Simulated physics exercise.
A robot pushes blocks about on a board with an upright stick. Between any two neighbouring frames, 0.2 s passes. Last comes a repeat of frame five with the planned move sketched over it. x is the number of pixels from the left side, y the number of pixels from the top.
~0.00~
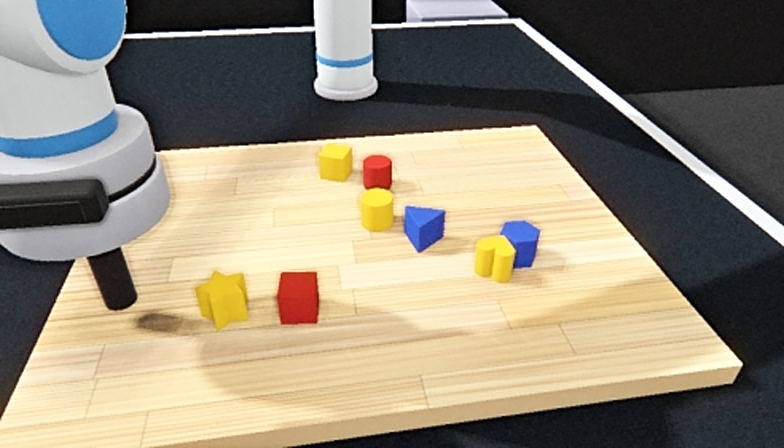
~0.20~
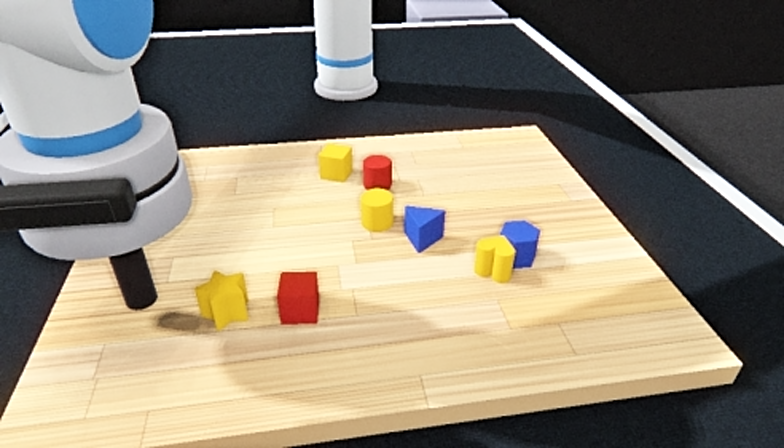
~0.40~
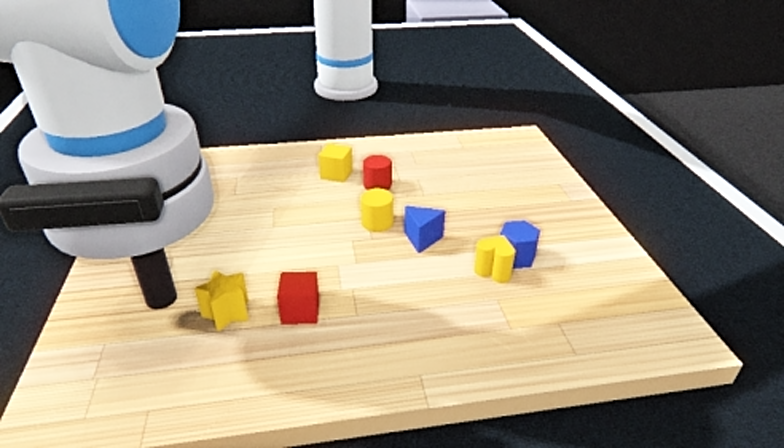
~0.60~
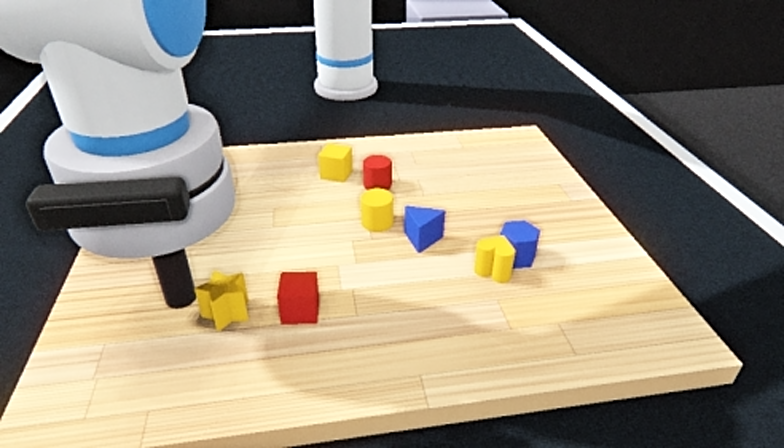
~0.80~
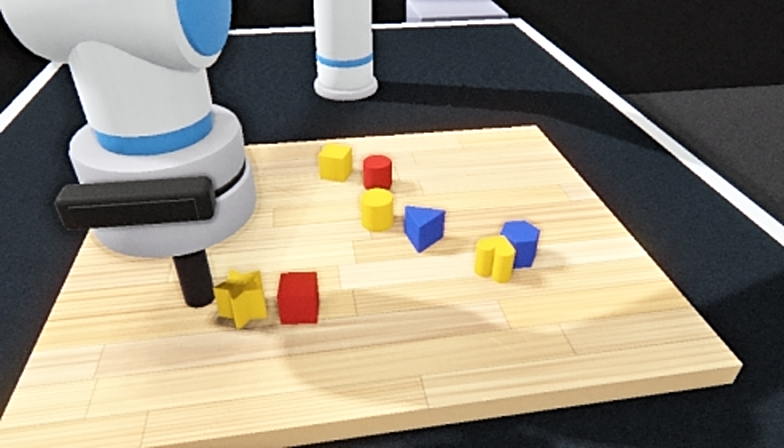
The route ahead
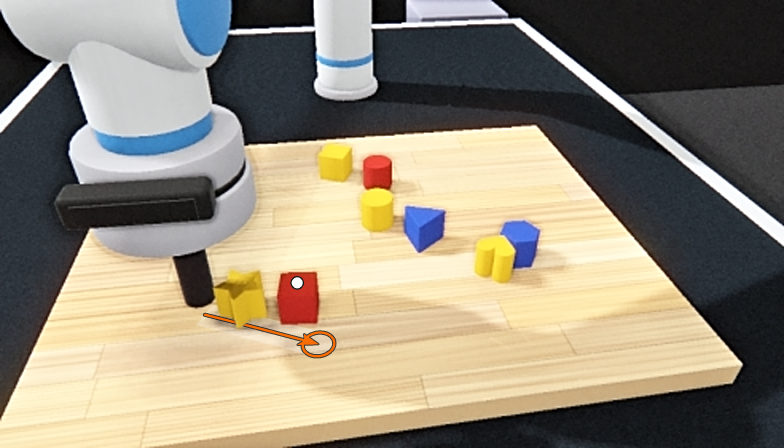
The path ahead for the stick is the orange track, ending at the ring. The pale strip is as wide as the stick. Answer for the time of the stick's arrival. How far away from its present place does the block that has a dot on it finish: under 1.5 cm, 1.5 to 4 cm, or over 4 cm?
Range: 1.5 to 4 cm.
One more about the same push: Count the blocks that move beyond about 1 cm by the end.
That push would leave two blocks displaced by more than about 1 cm.
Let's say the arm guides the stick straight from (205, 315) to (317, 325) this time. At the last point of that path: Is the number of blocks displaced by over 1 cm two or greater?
I believe so.
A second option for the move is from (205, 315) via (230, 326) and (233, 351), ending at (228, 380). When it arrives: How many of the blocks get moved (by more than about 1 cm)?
The number is one.
The line goes in a line from (205, 315) to (319, 344); the dot is on the red four-sided block.
The first path, step by step. One third of the way, stick at (239, 308); yellow star-shaped block at (269, 280), turned 50° anticlockwise; red four-sided block at (309, 279), turned 20° clockwise.
Two thirds of the way, stick at (279, 318); yellow star-shaped block at (285, 283), turned 105° anticlockwise; red four-sided block at (330, 271), turned 25° clockwise.
At the end, stick at (317, 328); yellow star-shaped block at (285, 284), turned 115° anticlockwise; red four-sided block at (331, 270), turned 30° clockwise.
